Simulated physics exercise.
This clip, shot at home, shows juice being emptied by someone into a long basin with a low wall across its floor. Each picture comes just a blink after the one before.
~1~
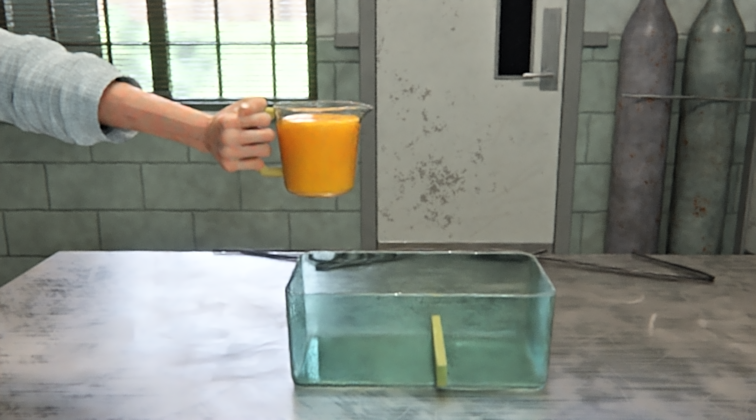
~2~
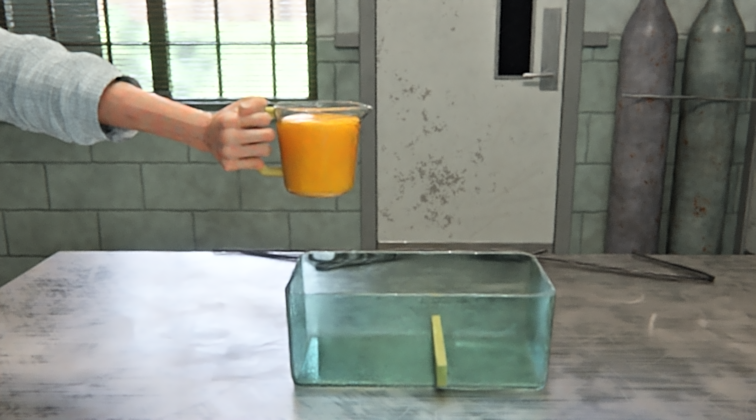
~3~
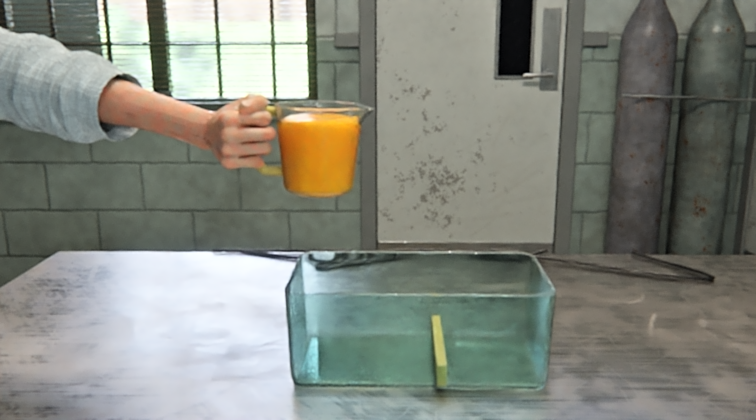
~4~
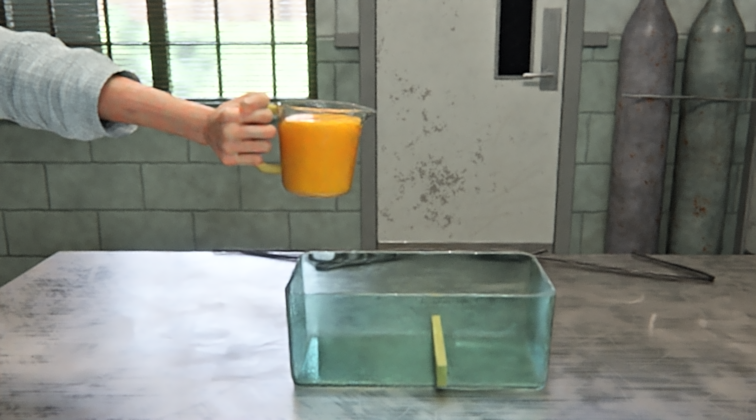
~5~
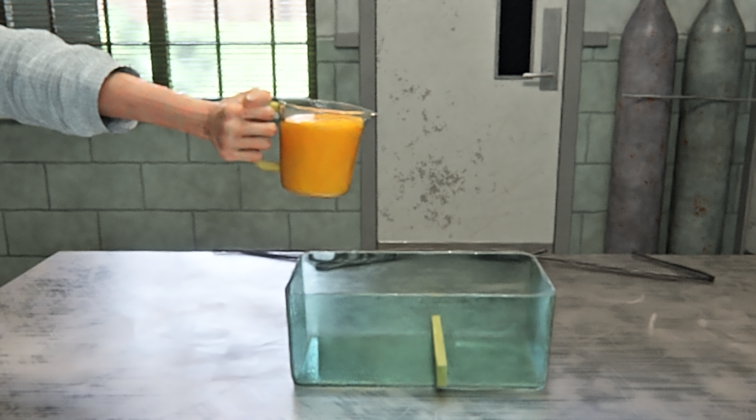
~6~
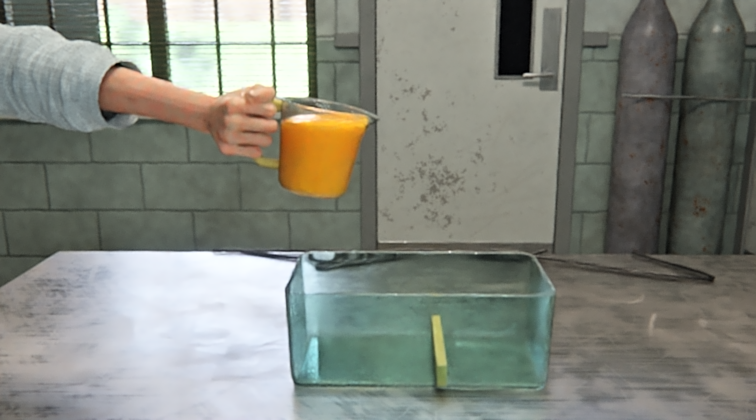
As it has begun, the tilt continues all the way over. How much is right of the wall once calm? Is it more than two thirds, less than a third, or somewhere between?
Looks to me like the right side of the wall gets at least a third but no more than two thirds.
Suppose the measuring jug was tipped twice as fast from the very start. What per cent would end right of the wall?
I'd estimate some 30 percent.
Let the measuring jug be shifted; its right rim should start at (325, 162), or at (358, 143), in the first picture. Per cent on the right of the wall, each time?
Near 10 in a hundred first, near 10 in a hundred second.
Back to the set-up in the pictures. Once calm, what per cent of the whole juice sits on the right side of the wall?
Something like 45 per cent, roughly.
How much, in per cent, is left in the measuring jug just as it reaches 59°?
Around 80 in a hundred.
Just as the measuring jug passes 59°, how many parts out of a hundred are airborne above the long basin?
Share in flight: Approx. 15 %.
A moment on, the measuring jug is tipped part way and 78 per cent is still to pour, 2 is left of the wall and 3 right of it.
Next, the measuring jug is tipped on its side and 26 per cent is still to pour, 18 is left of the wall and 36 right of it.
Then the measuring jug is tipped on its side and 2 per cent is still to pour, 49 is left of the wall and 45 right of it.
Later the measuring jug is tipped on its side and 0 per cent is still to pour, 53 is left of the wall and 46 right of it.
In the end 53 per cent lies left of the wall, 46 right of it and 1 outside.
